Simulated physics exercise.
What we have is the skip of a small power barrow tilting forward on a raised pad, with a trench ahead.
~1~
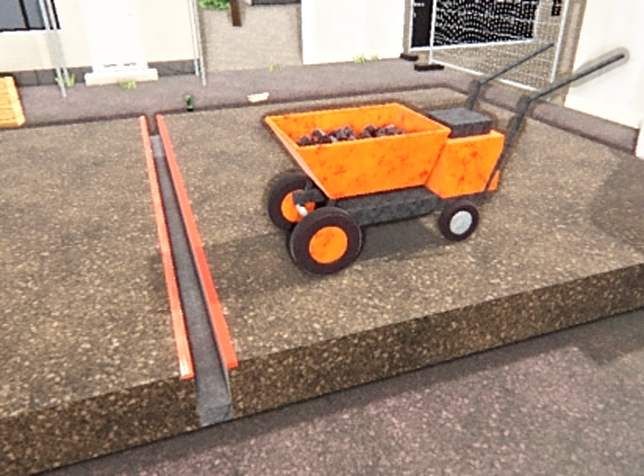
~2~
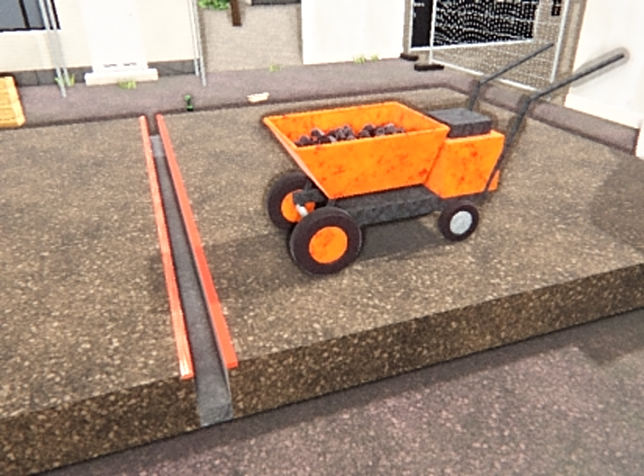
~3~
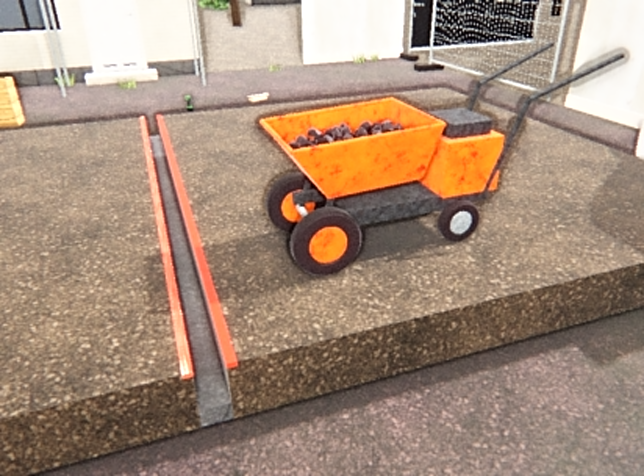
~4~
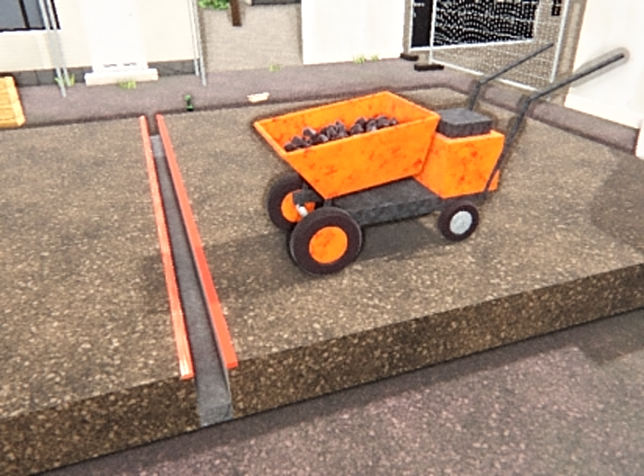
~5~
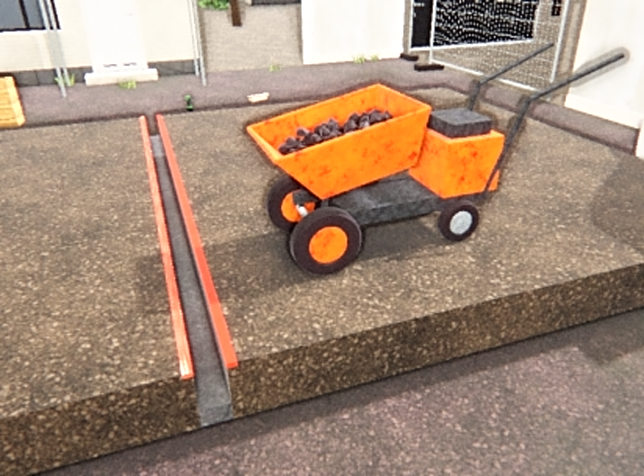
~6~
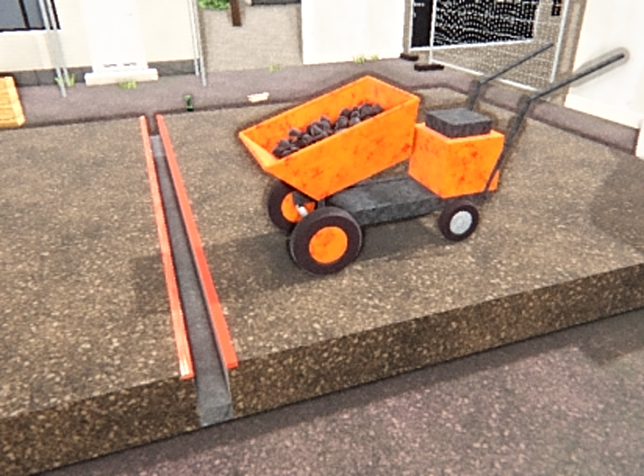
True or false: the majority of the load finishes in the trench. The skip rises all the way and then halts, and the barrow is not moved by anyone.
True.
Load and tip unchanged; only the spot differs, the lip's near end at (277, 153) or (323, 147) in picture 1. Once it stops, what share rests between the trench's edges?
60 %, then 50 %.
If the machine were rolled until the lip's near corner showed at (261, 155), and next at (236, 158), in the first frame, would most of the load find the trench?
Run 1 - a minority. Run 2 - a minority.
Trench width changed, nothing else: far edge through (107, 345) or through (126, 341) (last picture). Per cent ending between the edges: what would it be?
100 %, 100 %.
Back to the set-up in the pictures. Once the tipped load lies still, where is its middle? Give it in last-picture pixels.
Close to (188, 275) in the last picture.
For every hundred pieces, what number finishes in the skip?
About 5 per cent.
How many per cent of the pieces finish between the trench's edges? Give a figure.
My estimate is some 65 %.
Soon after the last picture, skip tipped steeply; all in the skip.
A little later, skip tipped steeply; most in the skip; a stray few short of the trench; a small part in or heaped over the trench; a stray few beyond it; a stray few falling.
Later still, skip tipped right over; about a quarter in the skip; a small part short of the trench; about half in or heaped over the trench; a small part beyond it.
By the end, skip tipped right over; a stray few in the skip; about a quarter short of the trench; about two thirds in or heaped over the trench; about a quarter beyond it.
